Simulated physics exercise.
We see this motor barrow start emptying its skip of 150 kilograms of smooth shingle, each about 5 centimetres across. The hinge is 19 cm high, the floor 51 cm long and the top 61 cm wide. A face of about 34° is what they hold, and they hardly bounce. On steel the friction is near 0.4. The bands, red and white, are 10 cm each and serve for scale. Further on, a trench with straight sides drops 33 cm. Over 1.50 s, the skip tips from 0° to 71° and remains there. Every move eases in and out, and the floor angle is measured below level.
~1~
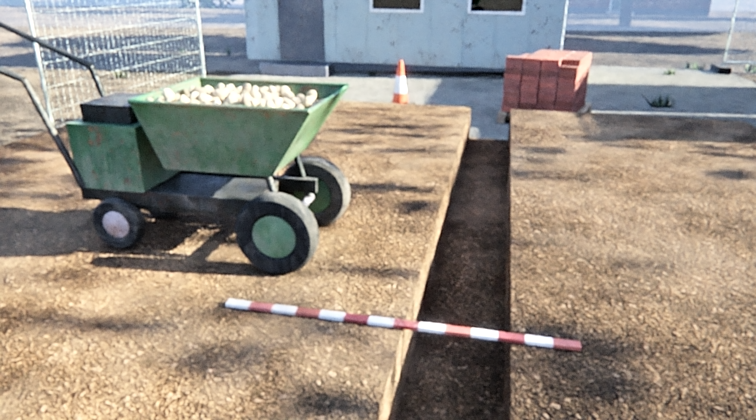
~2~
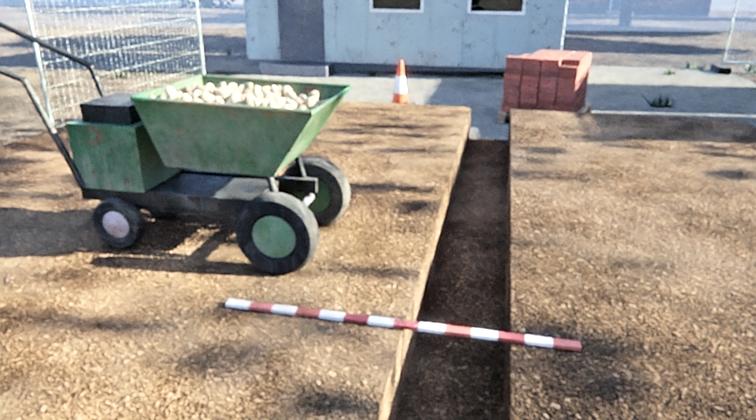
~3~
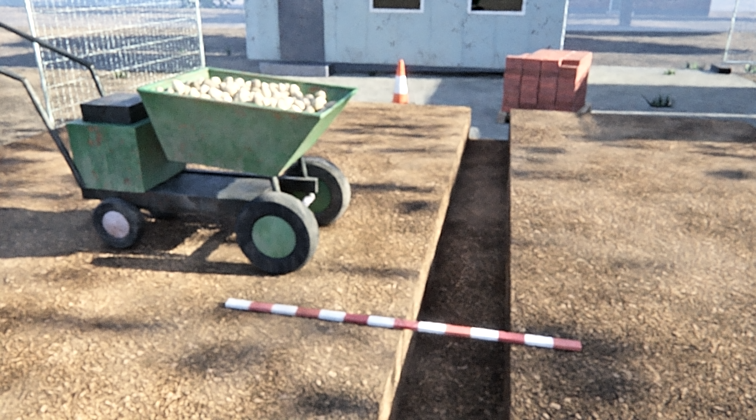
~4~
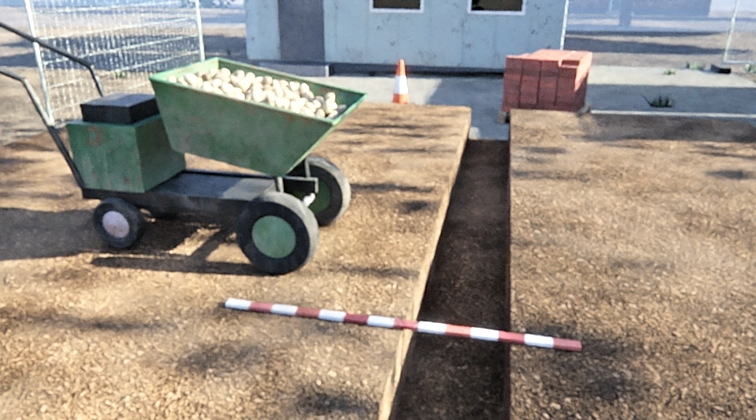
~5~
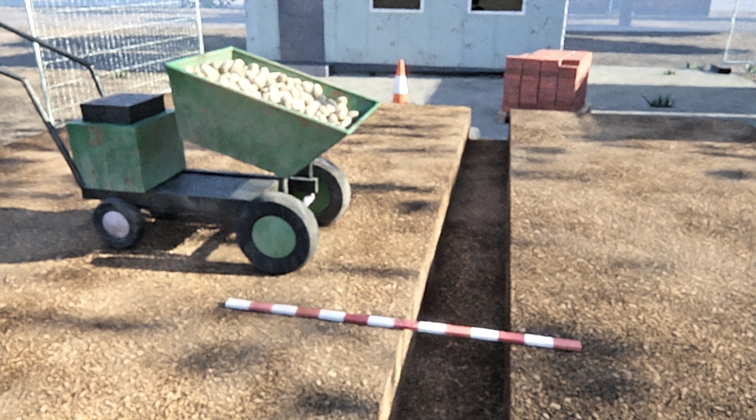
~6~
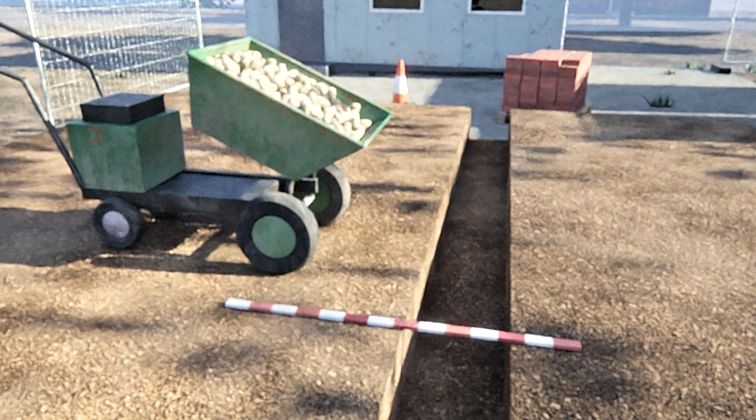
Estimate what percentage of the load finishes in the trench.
Roughly 100 percent.
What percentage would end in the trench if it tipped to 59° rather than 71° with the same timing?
Then about 75 per cent.
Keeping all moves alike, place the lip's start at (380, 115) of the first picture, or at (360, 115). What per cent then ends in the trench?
Close to 50 percent in the first case, 70 percent in the second.
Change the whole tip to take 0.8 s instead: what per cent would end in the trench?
I'd put it at roughly 95 per cent.
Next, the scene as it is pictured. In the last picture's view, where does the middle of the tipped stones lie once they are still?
The stones end up centred near (466, 306).
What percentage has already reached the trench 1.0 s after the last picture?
By that point it's something like 50 in a hundred.
Then, 0.5 s after the last picture the floor is at 60°, 99 % in the skip, 1 % in the trench; the foremost stones are at (425, 208).
Then, 1.0 s after the last picture the floor is at 71°, 49 % in the skip, 51 % in the trench; the foremost stones are at (504, 310).
Then, 1.4 s after the last picture the floor is at 71°, 23 % in the skip, 77 % in the trench; the foremost stones are at (510, 320).
Then, 3.3 s after the last picture the floor is at 71°, 0 % in the skip, 100 % in the trench; the foremost stones are at (510, 340).
